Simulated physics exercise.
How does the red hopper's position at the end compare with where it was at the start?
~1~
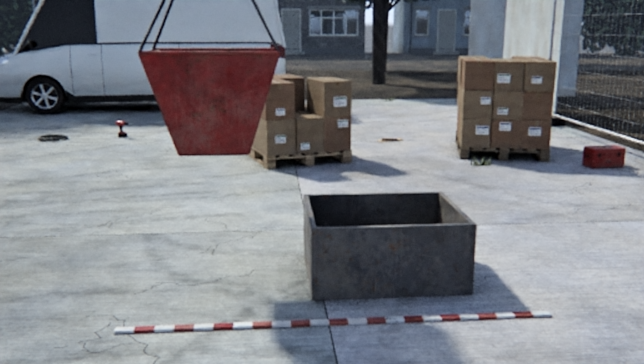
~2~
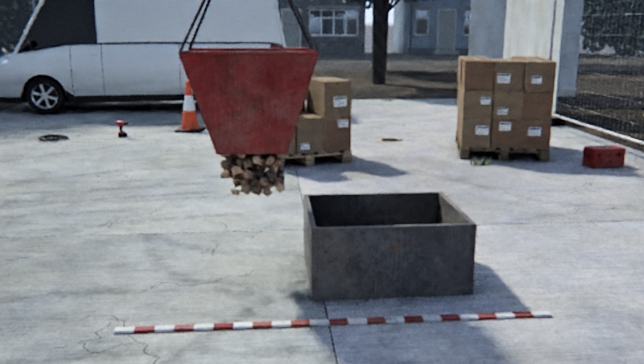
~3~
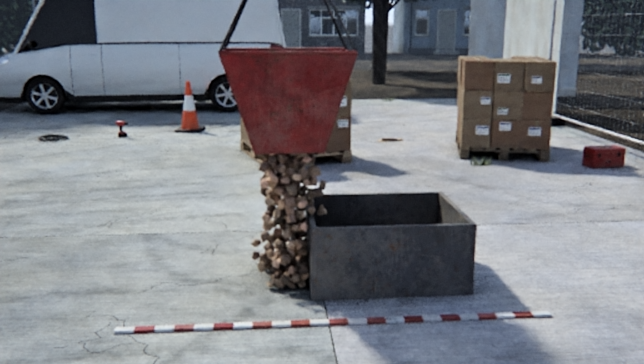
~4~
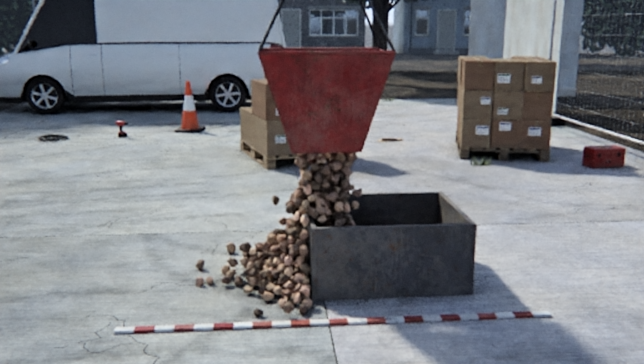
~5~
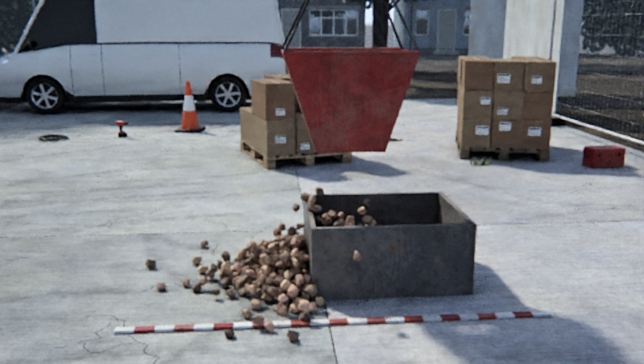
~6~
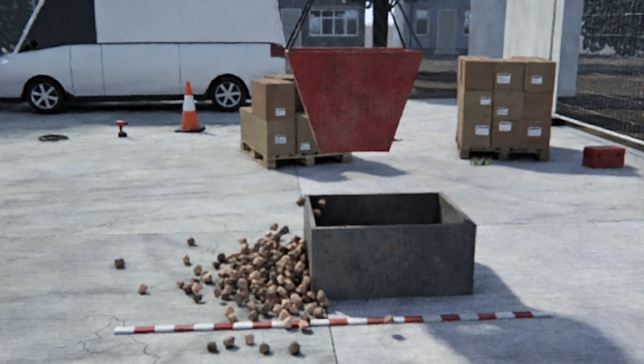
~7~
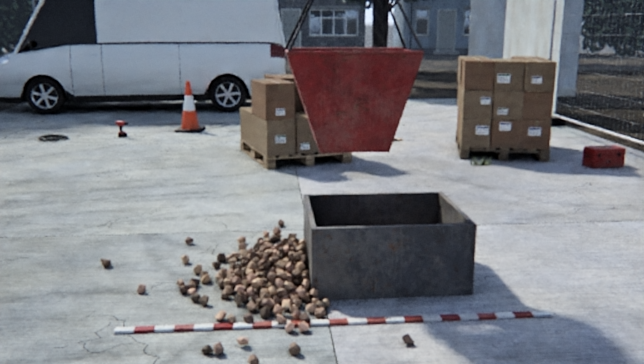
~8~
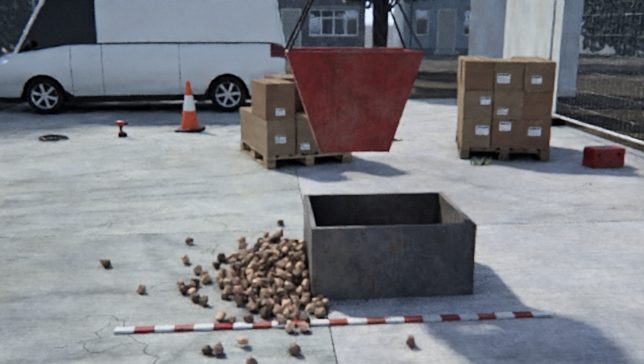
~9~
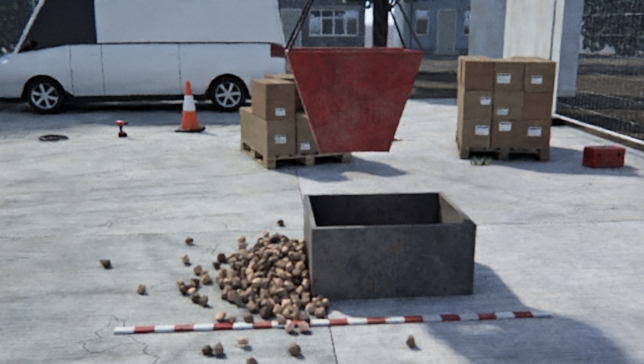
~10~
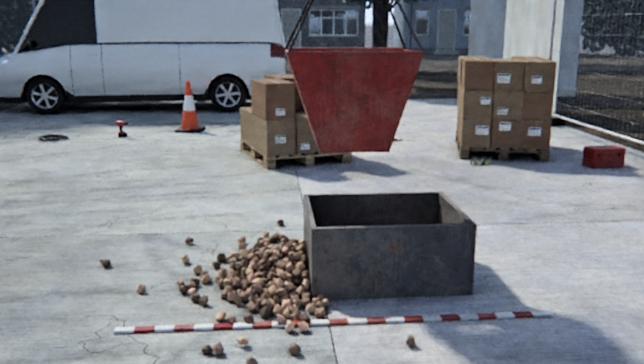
At the start the red hopper hung to the left of the grey bin, in front of the white van. By the end it had moved right and hung still above the bin, at about the same height.
